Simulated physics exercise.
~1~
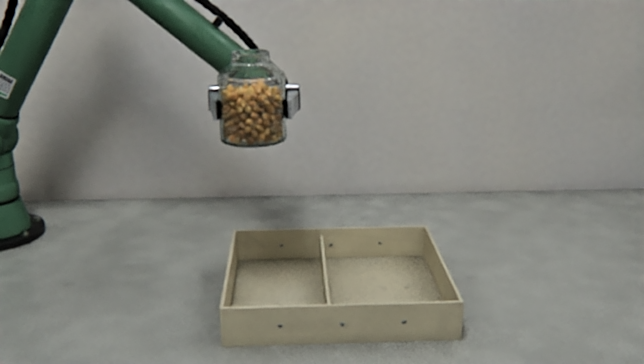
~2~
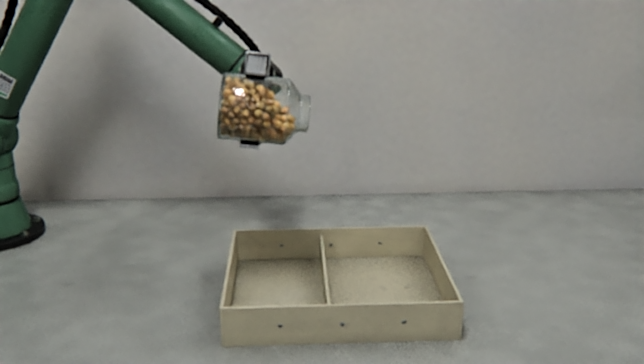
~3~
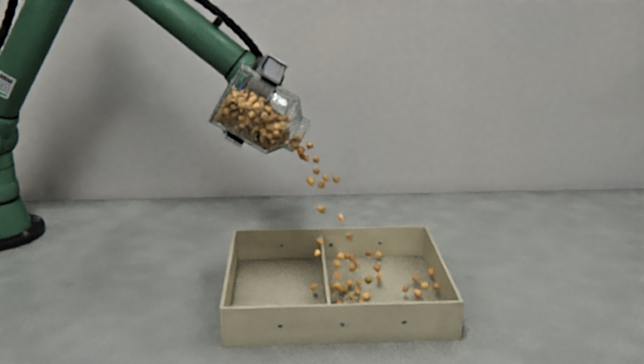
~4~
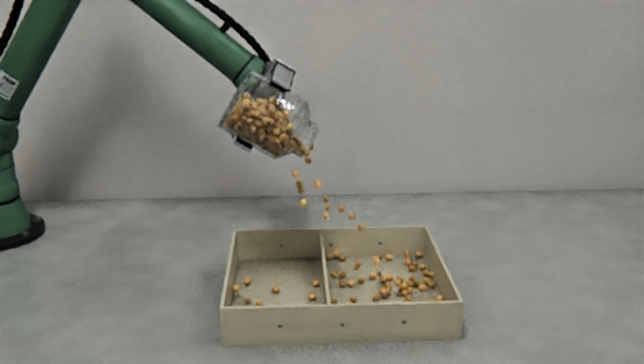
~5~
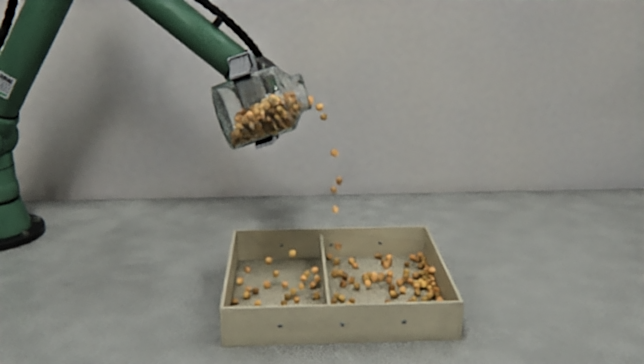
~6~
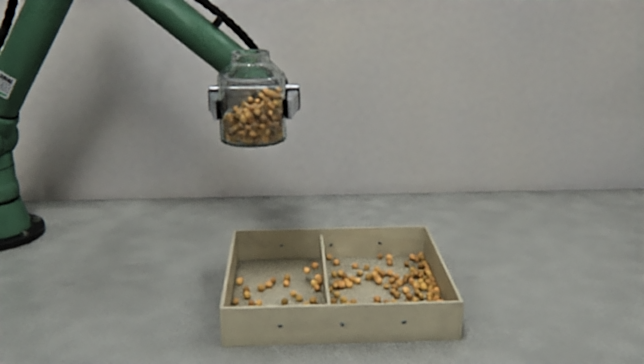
A green robot arm reaches in from the upper left of a plain grey room, seen from the front and slightly above, holding a clear jar of tan chickpeas over a shallow beige tray split in two by a cross wall. The arm tips the jar to the right until its mouth points downward. Chickpeas spill out and scatter, mostly into the right part, with some landing in the left. The jar swings back through a sideways tilt as a last few pieces fall. It ends upright, still holding most of its load, with more chickpeas in the tray's right part than its left.
